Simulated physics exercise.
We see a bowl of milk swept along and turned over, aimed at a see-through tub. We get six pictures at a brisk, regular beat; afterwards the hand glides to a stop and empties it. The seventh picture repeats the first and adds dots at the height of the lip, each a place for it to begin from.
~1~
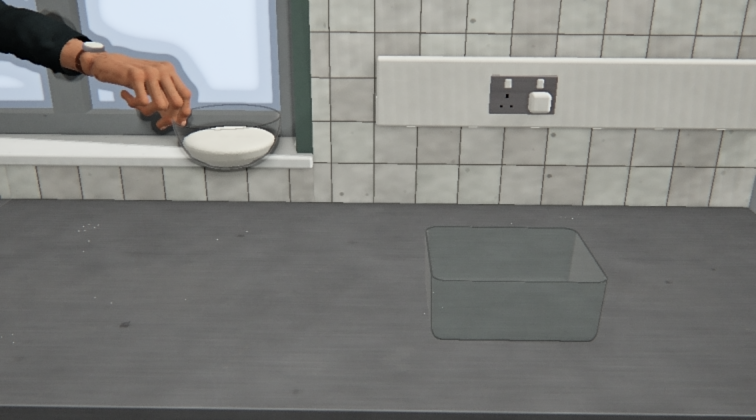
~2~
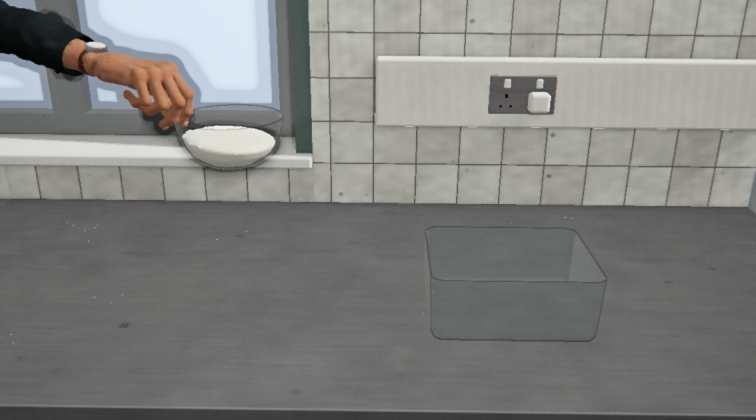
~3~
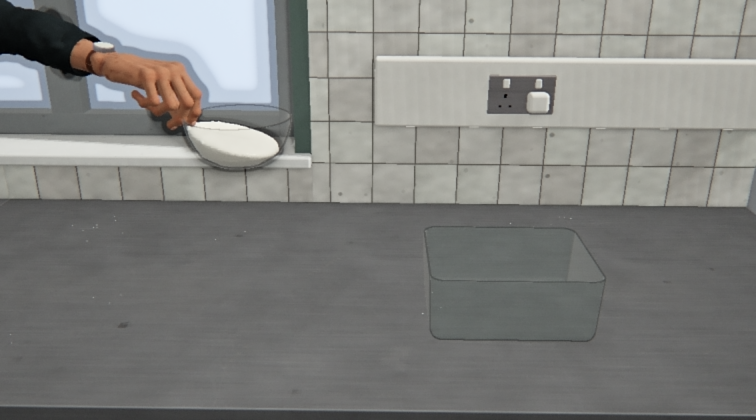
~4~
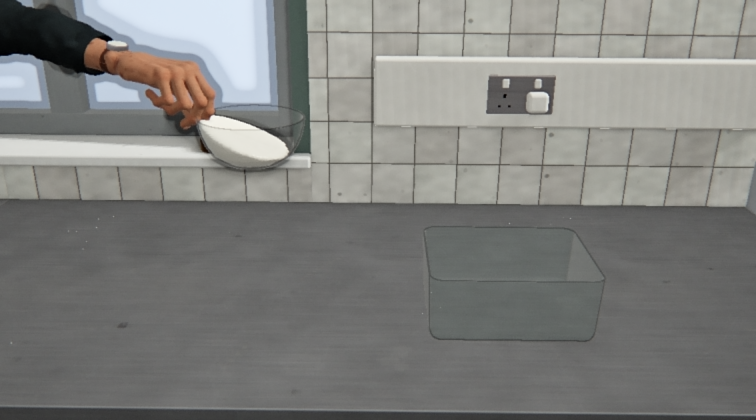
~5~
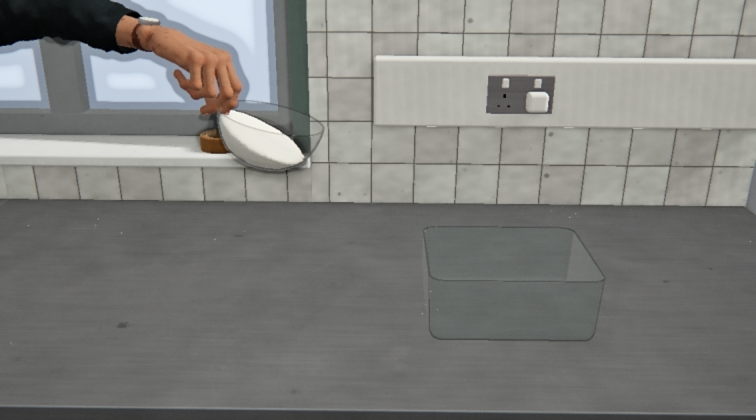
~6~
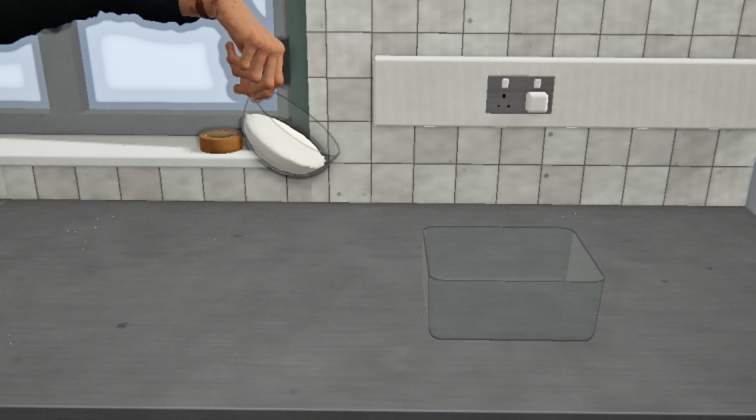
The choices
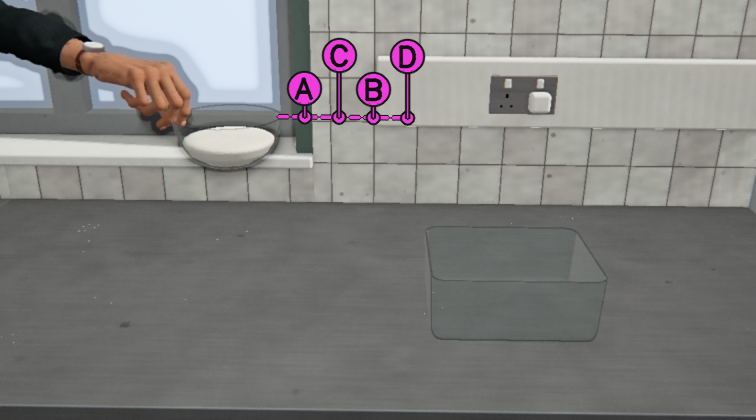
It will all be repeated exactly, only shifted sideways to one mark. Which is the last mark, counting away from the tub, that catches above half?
Spot A.
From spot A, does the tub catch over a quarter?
Yes, it does.
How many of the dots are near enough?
All of them.
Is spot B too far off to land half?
No, that is safe.
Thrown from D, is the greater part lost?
No, not at all.
On the marked copy, A at (304, 116); B at (373, 117); C at (339, 117); D at (407, 118).
With A, about 68 % lands in the tub, 17 % falls short and 15 % goes beside or beyond.
With B, about 75 % lands in the tub, 7 % falls short and 17 % goes beside or beyond.
With C, about 73 % lands in the tub, 5 % falls short and 23 % goes beside or beyond.
With D, about 85 % lands in the tub, 12 % falls short and 3 % goes beside or beyond.
